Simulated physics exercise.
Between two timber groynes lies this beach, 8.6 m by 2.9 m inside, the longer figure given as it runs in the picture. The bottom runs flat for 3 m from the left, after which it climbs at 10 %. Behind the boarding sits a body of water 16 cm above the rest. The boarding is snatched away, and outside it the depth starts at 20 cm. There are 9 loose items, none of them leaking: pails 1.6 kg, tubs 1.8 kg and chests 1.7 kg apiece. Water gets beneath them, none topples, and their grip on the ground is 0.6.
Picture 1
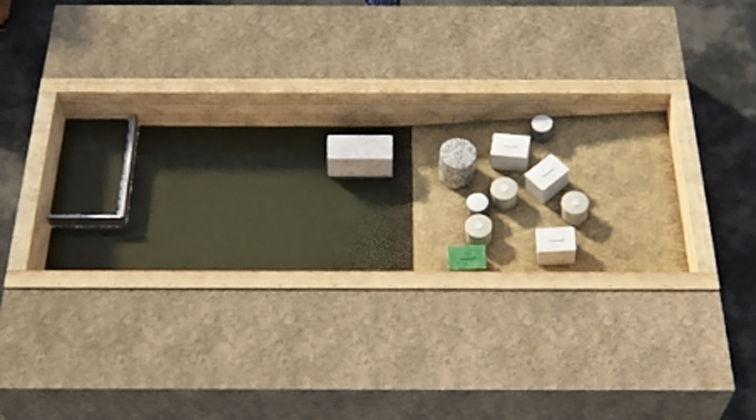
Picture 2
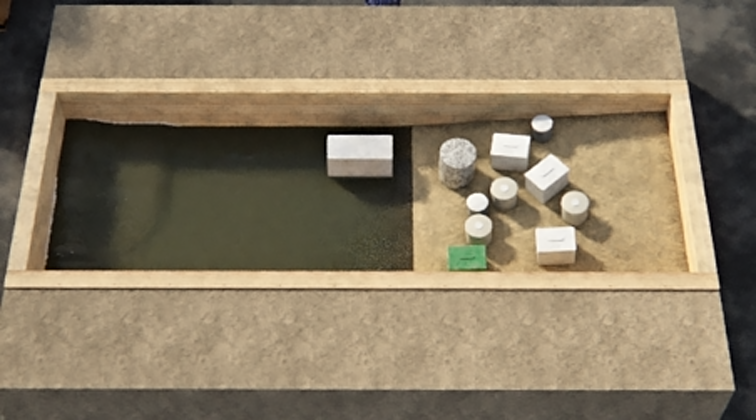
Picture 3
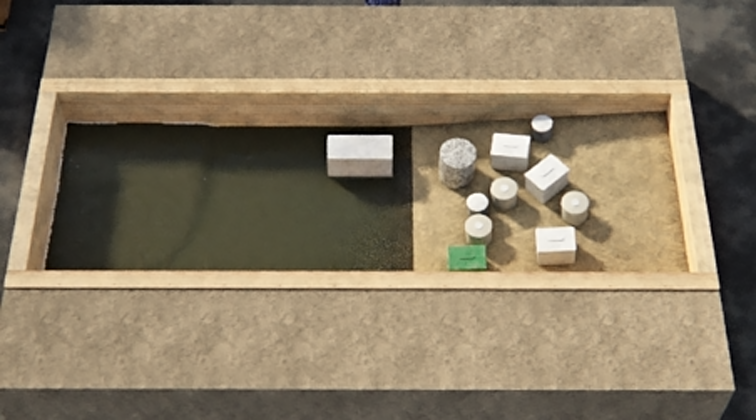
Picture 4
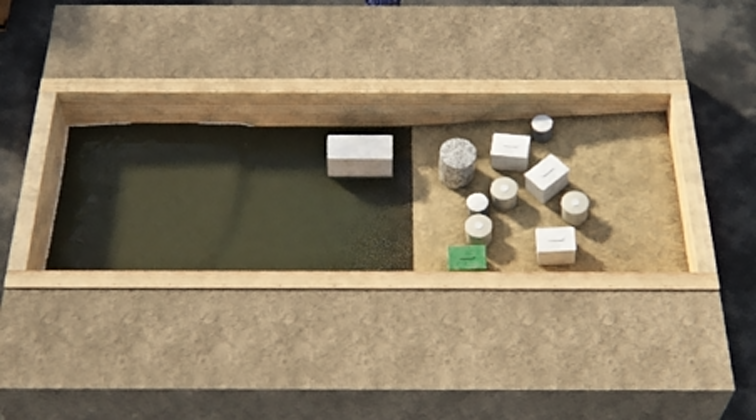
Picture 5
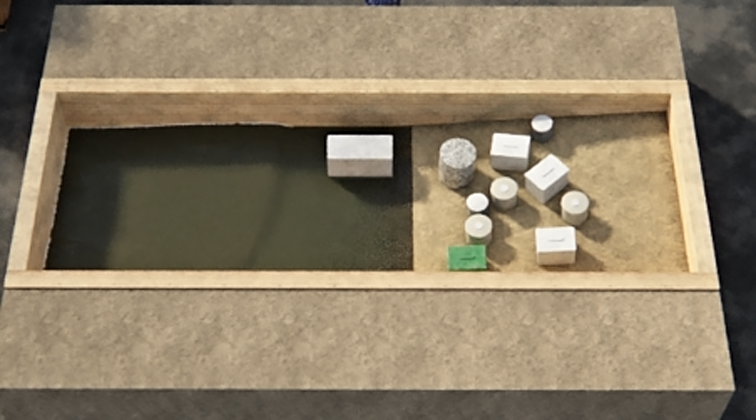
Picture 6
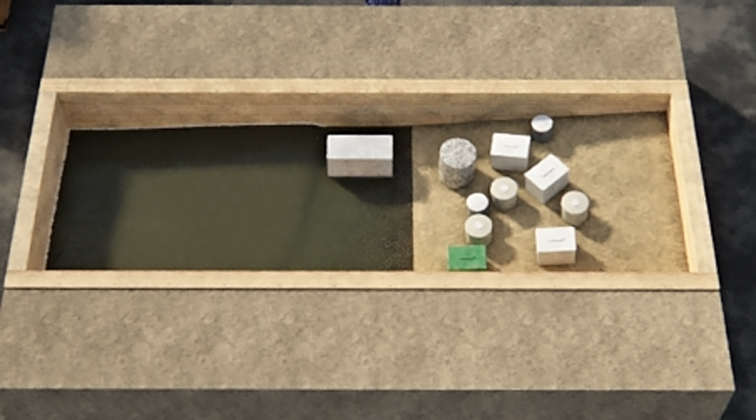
The framed barrier at the left vanishes, and faint ripples cross the dark water rightward.
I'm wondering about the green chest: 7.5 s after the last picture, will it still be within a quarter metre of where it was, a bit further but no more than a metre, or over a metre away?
It will be over a metre away.
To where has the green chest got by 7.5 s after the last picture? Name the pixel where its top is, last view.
Look around (310, 245) in the last view.
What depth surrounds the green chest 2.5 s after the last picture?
Roughly 3 cm.
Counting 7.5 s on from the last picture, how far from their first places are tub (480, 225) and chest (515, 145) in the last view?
40 cm, 0 cm.
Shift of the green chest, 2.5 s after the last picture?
Roughly 10 centimetres by that point.
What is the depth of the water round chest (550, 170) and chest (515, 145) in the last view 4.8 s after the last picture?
First roughly 0 cm, second roughly 0 cm.
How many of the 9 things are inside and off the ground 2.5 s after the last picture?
The count is 1.
Then, 0.6 s after the last picture the green chest is near (470, 257), 0.0 m from its start, aground; 0 afloat.
Then, 2.5 s after the last picture the green chest is near (478, 256), 0.1 m from its start, afloat; 1 afloat.
Then, 4.8 s after the last picture the green chest is near (367, 257), 1.4 m from its start, afloat; 1 afloat.
Then, 7.5 s after the last picture the green chest is near (310, 245), 2.1 m from its start, afloat; 1 afloat.
